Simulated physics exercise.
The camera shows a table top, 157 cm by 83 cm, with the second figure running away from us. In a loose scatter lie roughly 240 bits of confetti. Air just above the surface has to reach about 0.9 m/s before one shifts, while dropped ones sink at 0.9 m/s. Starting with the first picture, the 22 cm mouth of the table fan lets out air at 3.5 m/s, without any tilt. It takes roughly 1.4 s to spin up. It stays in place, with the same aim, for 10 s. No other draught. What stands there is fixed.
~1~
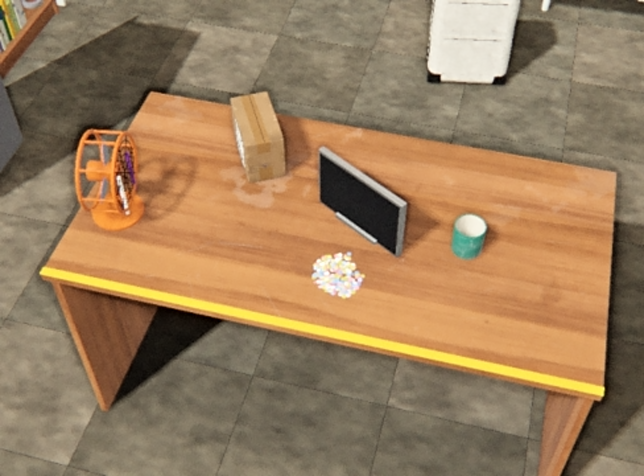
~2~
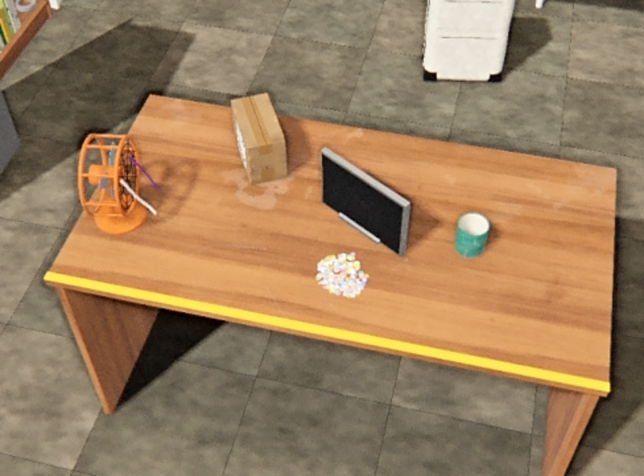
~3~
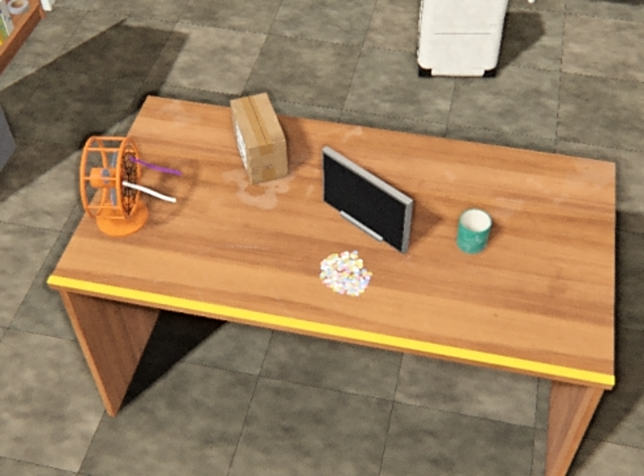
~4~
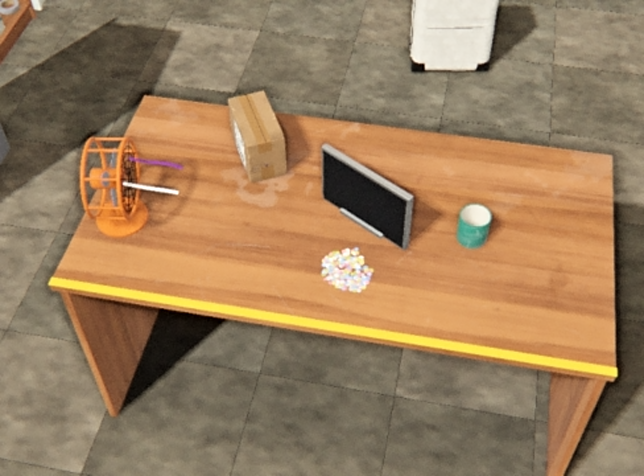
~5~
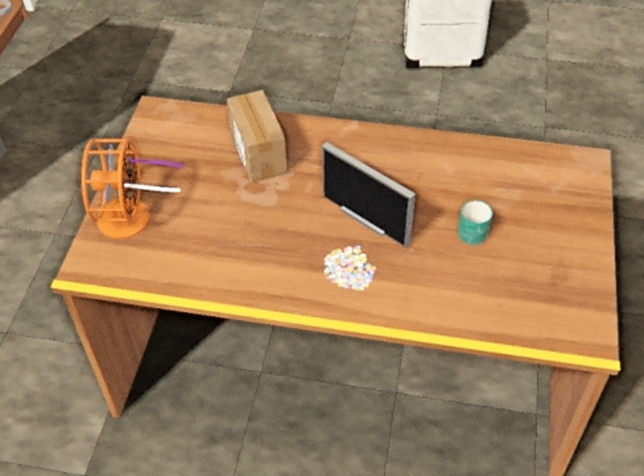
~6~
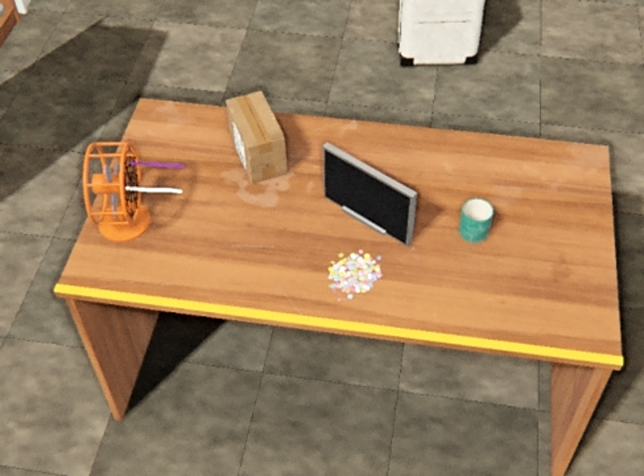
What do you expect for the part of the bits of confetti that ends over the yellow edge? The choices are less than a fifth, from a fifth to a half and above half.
It's going to be the bigger part that ends over that edge.
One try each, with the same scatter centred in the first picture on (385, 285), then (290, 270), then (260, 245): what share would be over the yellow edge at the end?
Going through the three spots in order, you'd get 90 percent, 80 percent and 80 percent.
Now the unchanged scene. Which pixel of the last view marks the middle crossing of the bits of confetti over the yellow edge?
Roughly at pixel (382, 334).
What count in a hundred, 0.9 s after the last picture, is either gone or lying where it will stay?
About 100 %.
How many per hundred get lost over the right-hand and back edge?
About 0 % right-hand, 0 % back.
Then, 0.9 s after the last picture the count stands so, 100 % are over the yellow edge.
Then, 2.1 s after the last picture the count stands so, 100 % are over the yellow edge.
Then, 4.4 s after the last picture the count stands so, 100 % are over the yellow edge.
Then, 8.9 s after the last picture, at the end, 100 % are over the yellow edge.
